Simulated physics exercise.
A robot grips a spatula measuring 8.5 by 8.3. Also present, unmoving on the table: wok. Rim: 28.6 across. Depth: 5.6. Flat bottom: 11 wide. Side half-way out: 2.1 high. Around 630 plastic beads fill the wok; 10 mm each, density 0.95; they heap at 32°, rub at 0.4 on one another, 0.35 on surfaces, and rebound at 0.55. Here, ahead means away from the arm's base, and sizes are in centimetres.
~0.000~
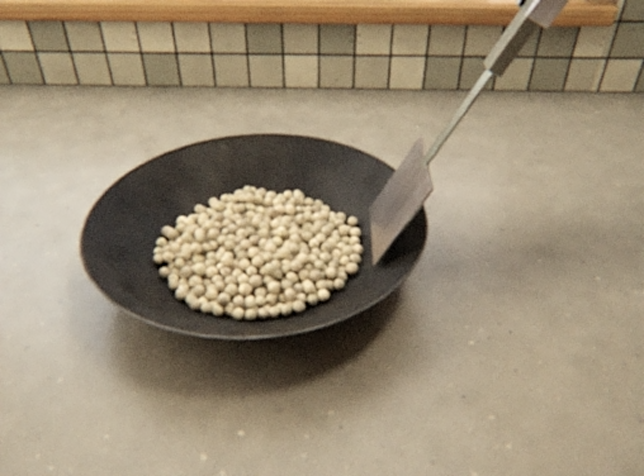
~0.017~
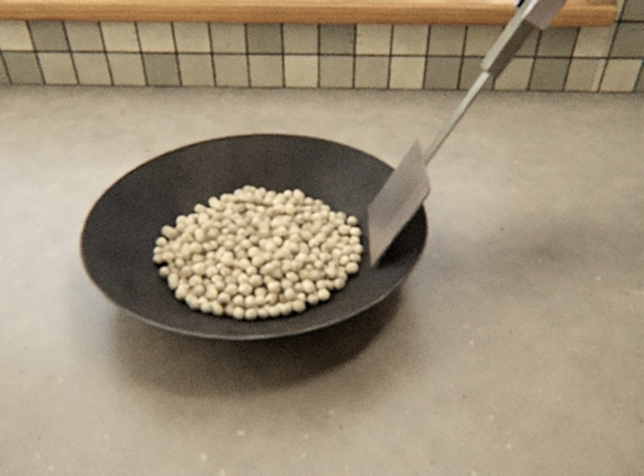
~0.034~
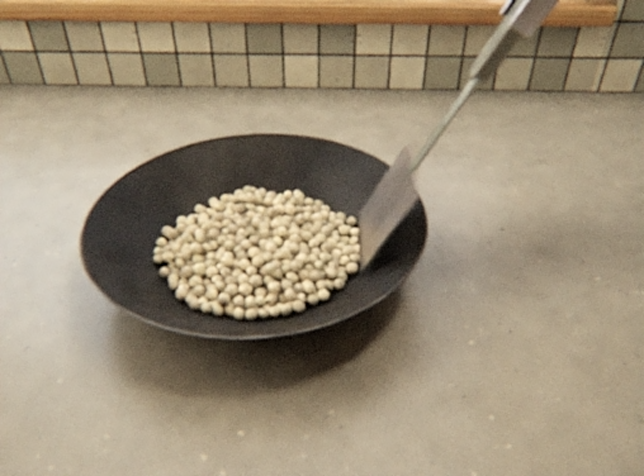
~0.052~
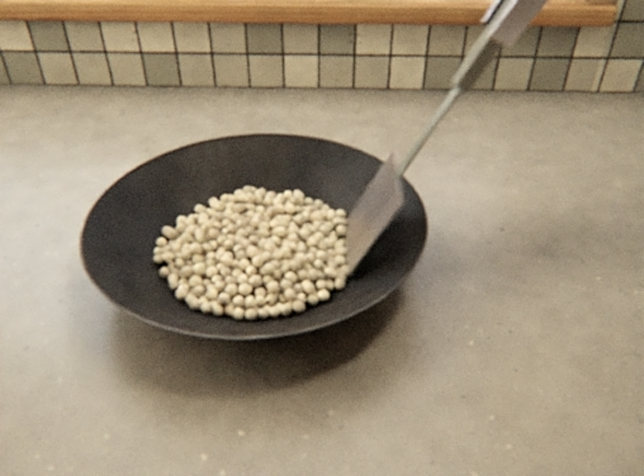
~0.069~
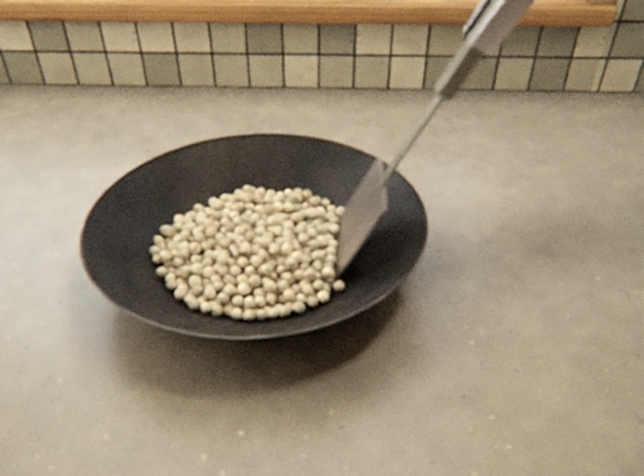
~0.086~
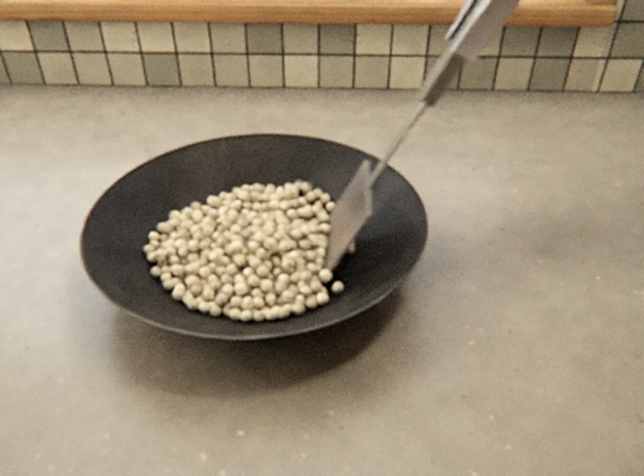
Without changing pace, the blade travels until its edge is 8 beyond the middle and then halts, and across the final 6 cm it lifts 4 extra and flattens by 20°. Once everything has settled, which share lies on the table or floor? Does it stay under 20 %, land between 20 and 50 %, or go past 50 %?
It stays under 20 %.
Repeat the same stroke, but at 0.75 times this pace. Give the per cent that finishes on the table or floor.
Estimate: Close to 5 %.
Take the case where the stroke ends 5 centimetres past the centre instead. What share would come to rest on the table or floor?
I'd expect close to 0 per cent then.
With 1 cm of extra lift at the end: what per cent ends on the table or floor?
10 %.
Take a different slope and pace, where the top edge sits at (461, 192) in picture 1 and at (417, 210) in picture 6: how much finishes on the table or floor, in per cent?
Near 0 in a hundred.
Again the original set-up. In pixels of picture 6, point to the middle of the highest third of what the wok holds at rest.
The centre sits close to (166, 231).
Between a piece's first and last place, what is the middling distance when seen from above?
The figure is about 4 cm.
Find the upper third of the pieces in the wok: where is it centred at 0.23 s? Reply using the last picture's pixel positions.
The middle sits at approx. (178, 219).
By 0.16 s, sloping 63°, highest piece 5 above the table; 626 in the wok.
By 0.23 s, sloping 56°, highest piece 6 above the table; 626 in the wok.
By 0.46 s, sloping 43°, highest piece 7 above the table; 556 in the wok, 67 on the table or floor, 3 on the blade or in flight.
By 1.51 s, sloping 43°, highest piece 5 above the table; 556 in the wok, 70 on the table or floor.
Final count, 556 in the wok, 70 on the table or floor. That is 11 % on the table or floor.
